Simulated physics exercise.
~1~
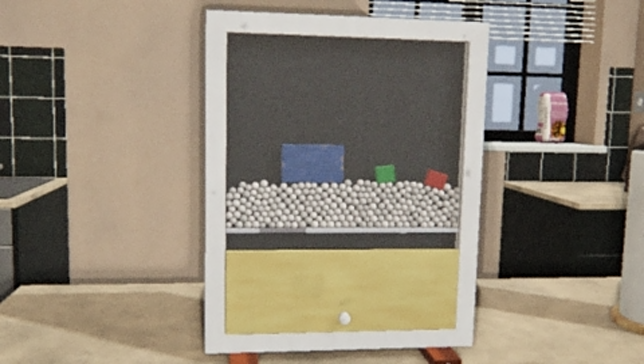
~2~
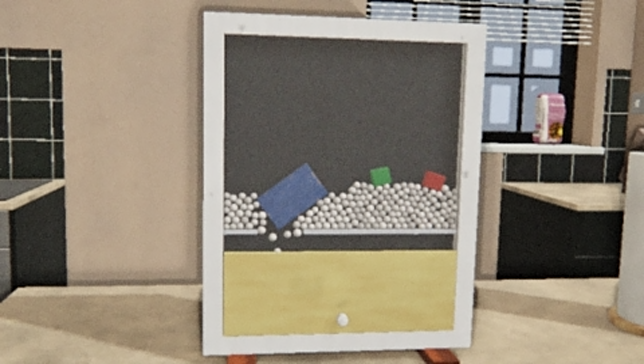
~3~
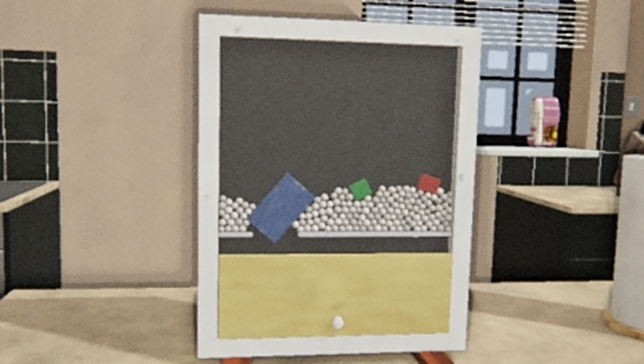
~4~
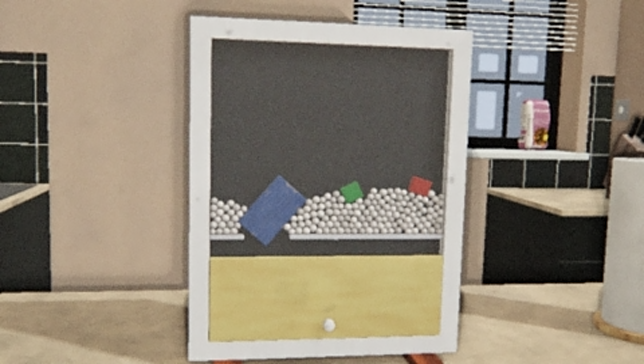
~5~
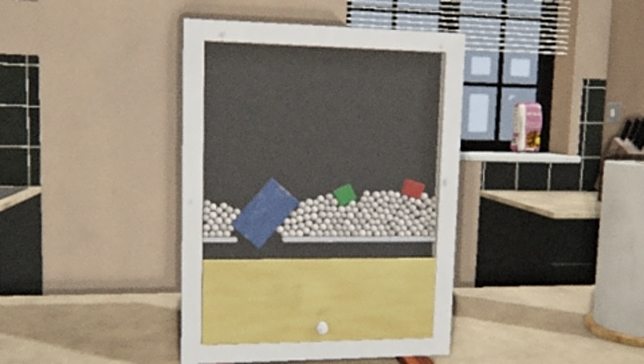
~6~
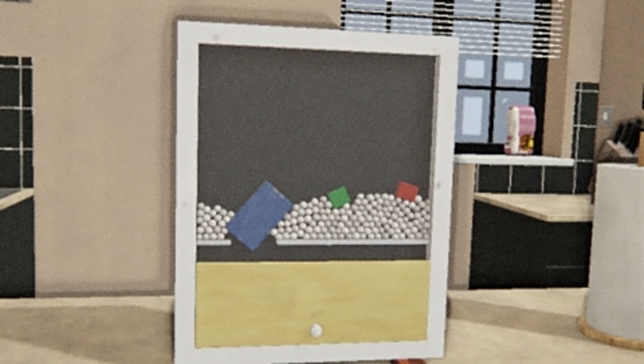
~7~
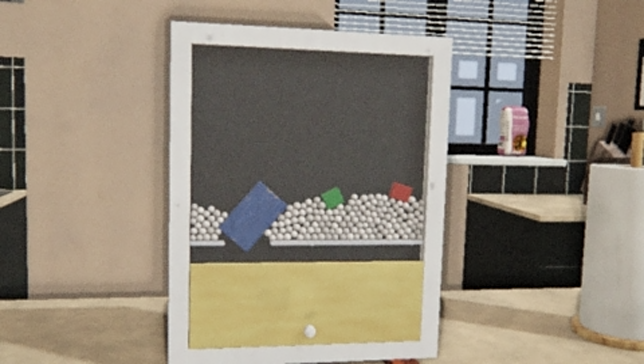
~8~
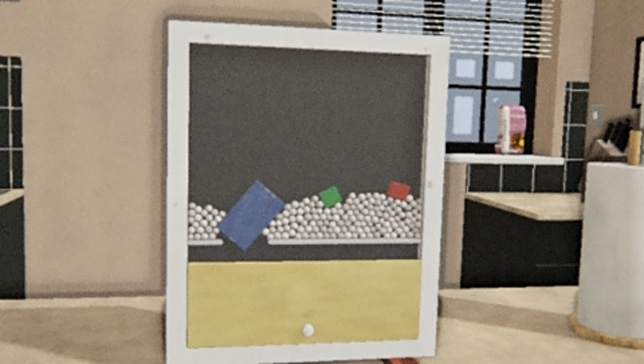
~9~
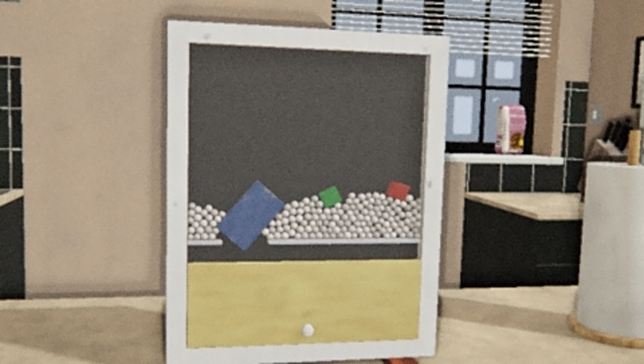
White glass beads lie in a level layer inside a white-framed, see-through case on a kitchen counter, with a large blue block, a small green block and a small red block resting on top. A gap opens in the floor beneath the blue block, and beads drop through toward the yellow section below. The blue block sinks to the left and tips steeply, lodging in the opening. The green block slides slightly down and left, tilting, while the red block leans and barely shifts. The flow stops, and most beads remain above, with all three blocks still tilted.
